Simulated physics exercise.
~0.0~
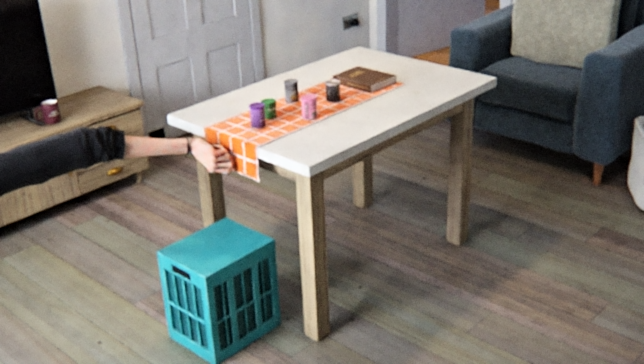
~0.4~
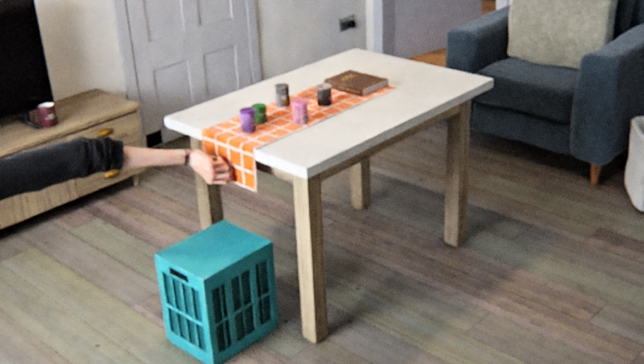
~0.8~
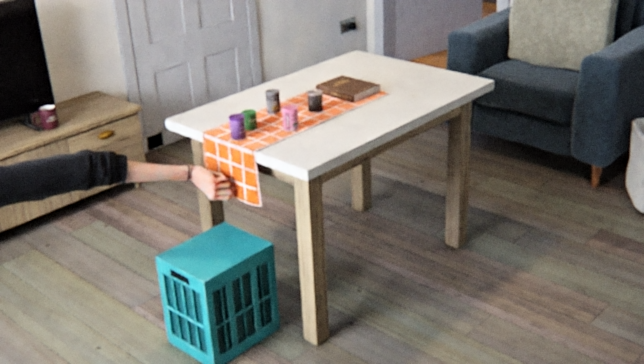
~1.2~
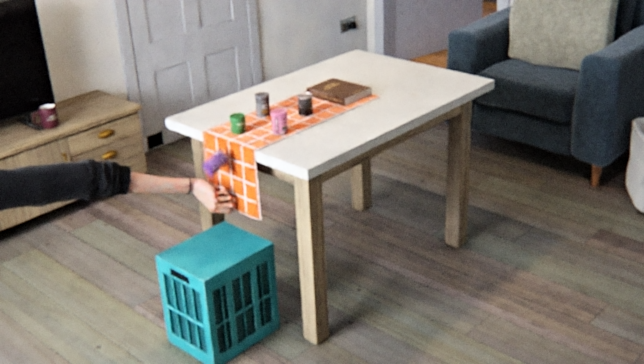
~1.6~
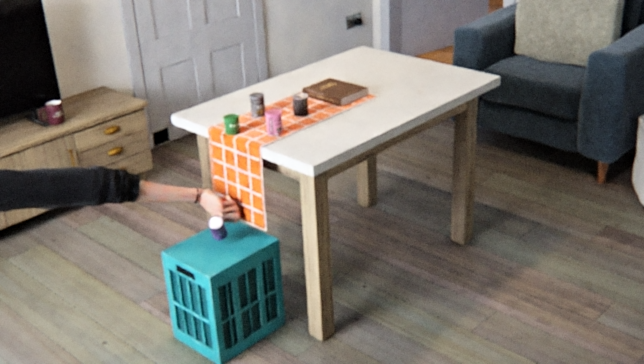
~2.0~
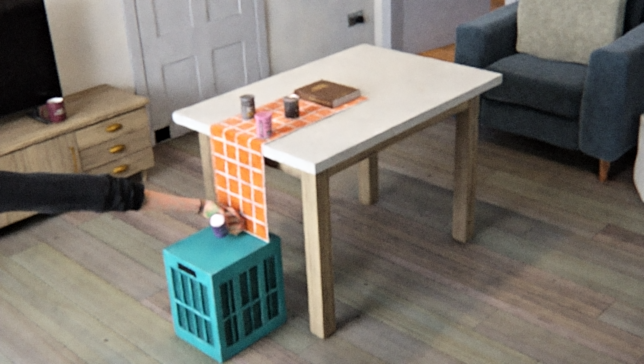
In a living room, a hand pulls an orange runner down, dropping two containers onto a crate.
